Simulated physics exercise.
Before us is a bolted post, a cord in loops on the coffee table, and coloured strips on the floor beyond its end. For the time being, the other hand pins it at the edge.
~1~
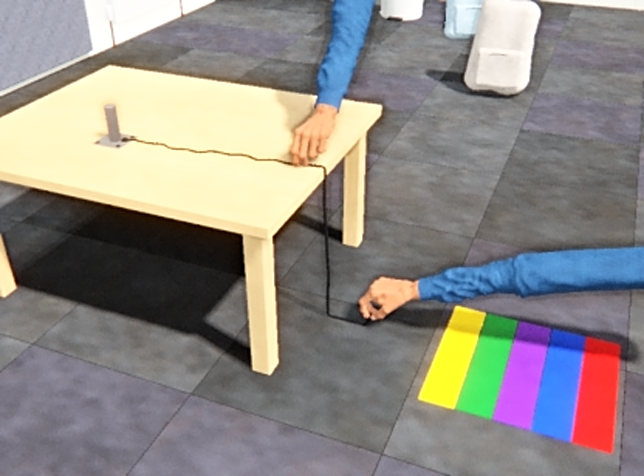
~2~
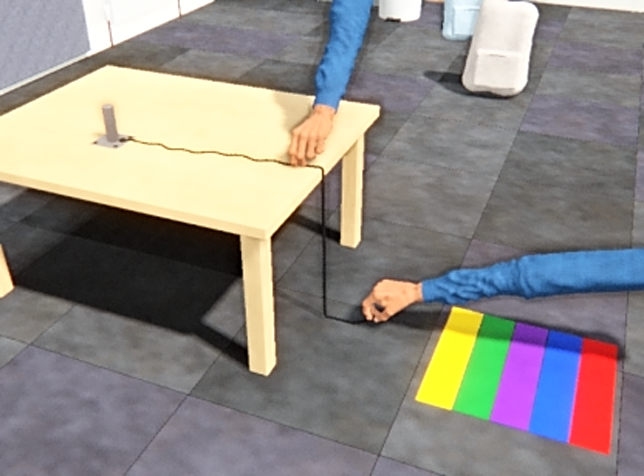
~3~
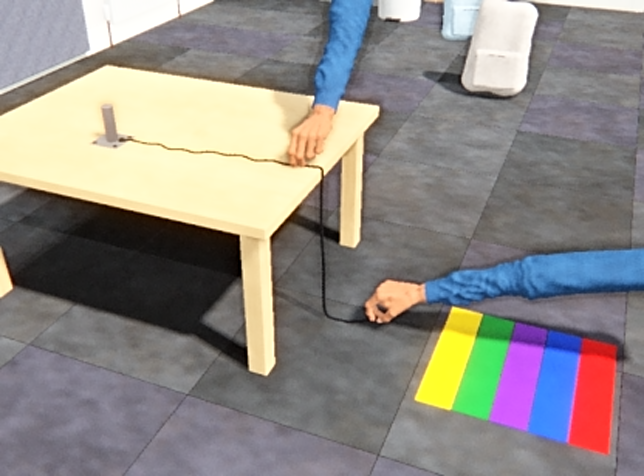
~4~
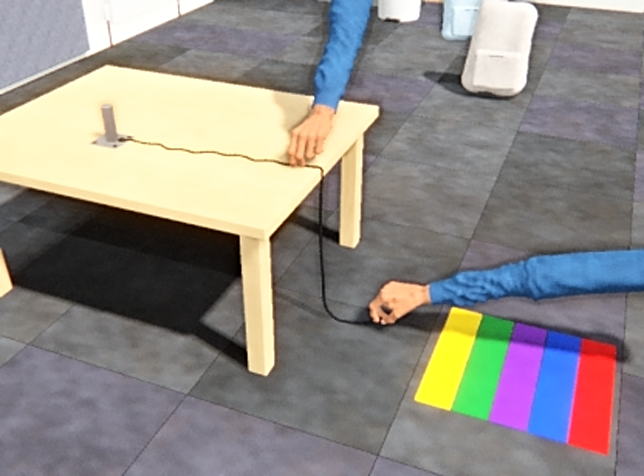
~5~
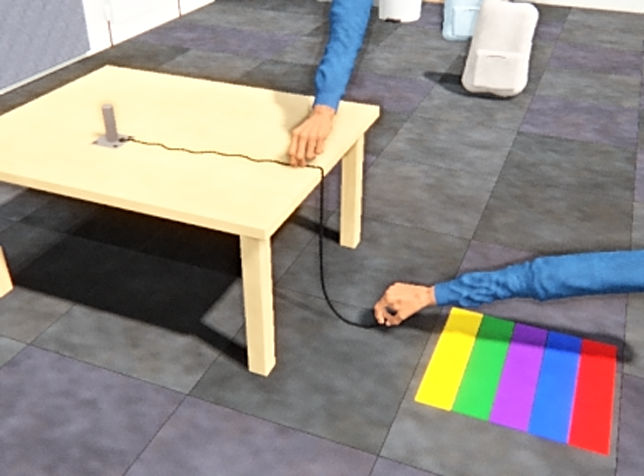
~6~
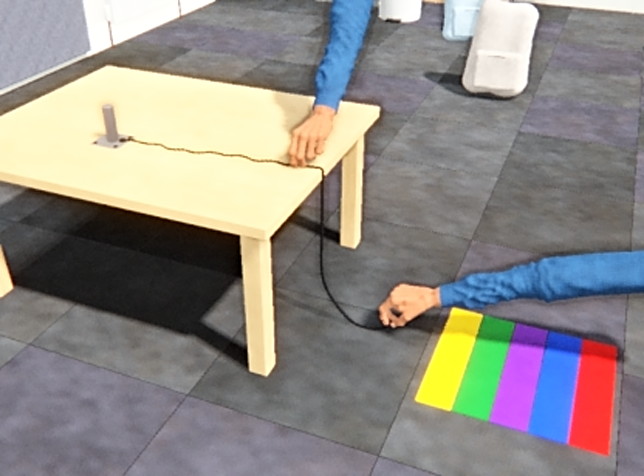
Beside a low table, a hand slowly draws a cord's end right toward coloured strips.
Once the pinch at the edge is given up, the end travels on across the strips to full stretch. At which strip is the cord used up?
At the green one.
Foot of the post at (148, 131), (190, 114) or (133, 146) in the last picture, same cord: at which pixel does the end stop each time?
Try by try, around (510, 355), (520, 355) and (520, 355).
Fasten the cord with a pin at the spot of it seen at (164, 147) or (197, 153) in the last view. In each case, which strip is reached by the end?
Try 1: Green; try 2: Green.
Early on, end near (418, 330); short of the strips.
Midway, end near (461, 341); over yellow.
At the end of the slack, end near (488, 347); over green. It halts on the green strip.
